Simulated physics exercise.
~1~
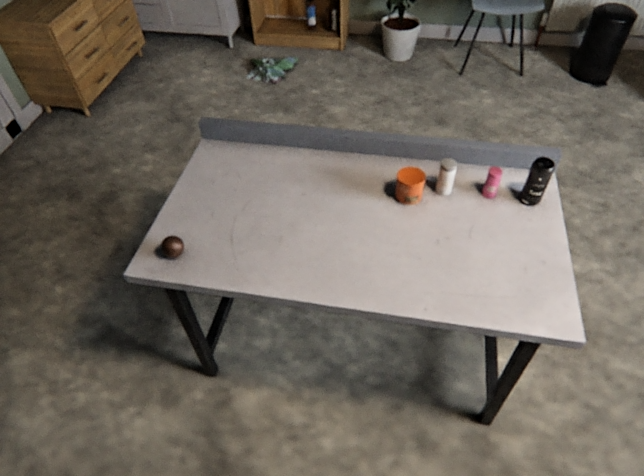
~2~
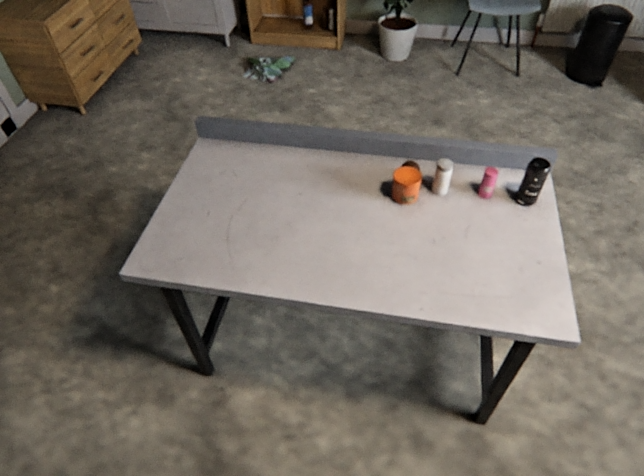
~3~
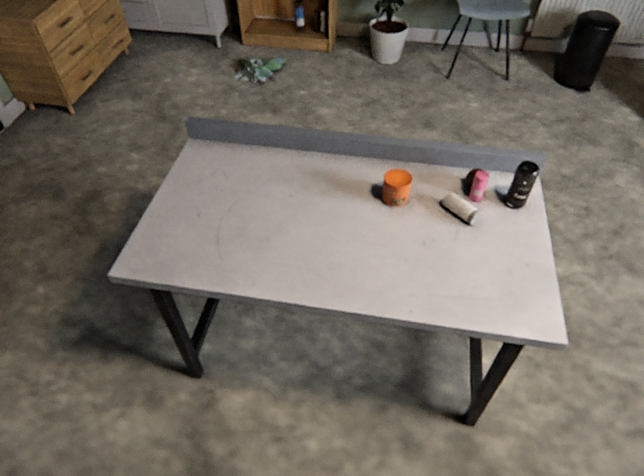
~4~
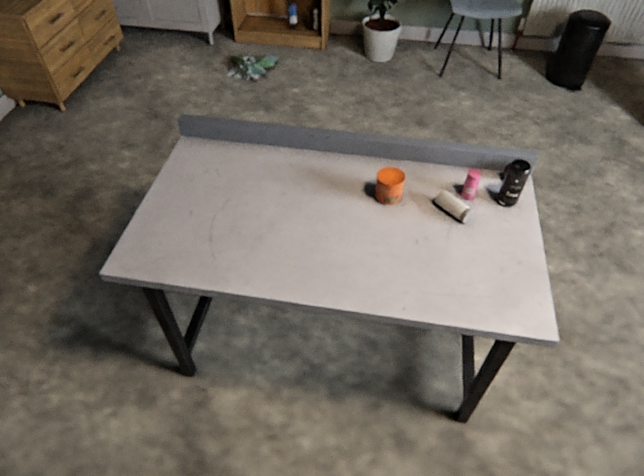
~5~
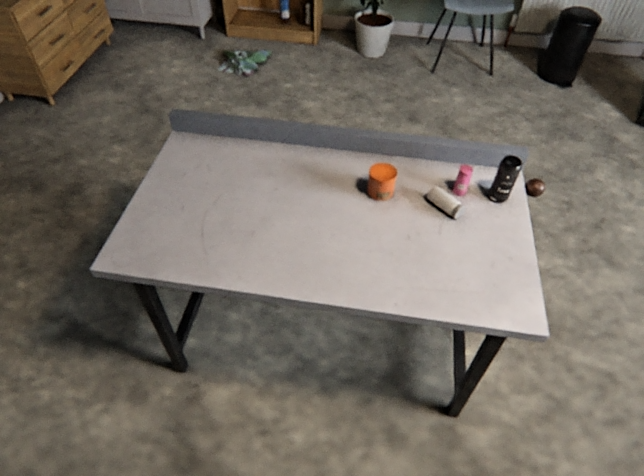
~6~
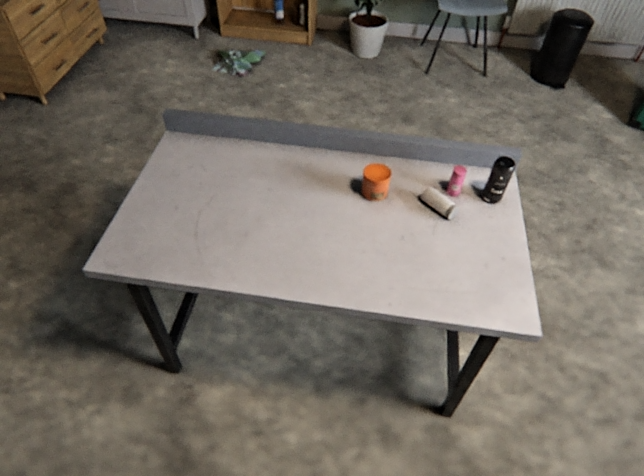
Brown ball rolling across a pale table, toppling a white shaker beside an orange tin, then leaving past the right edge.
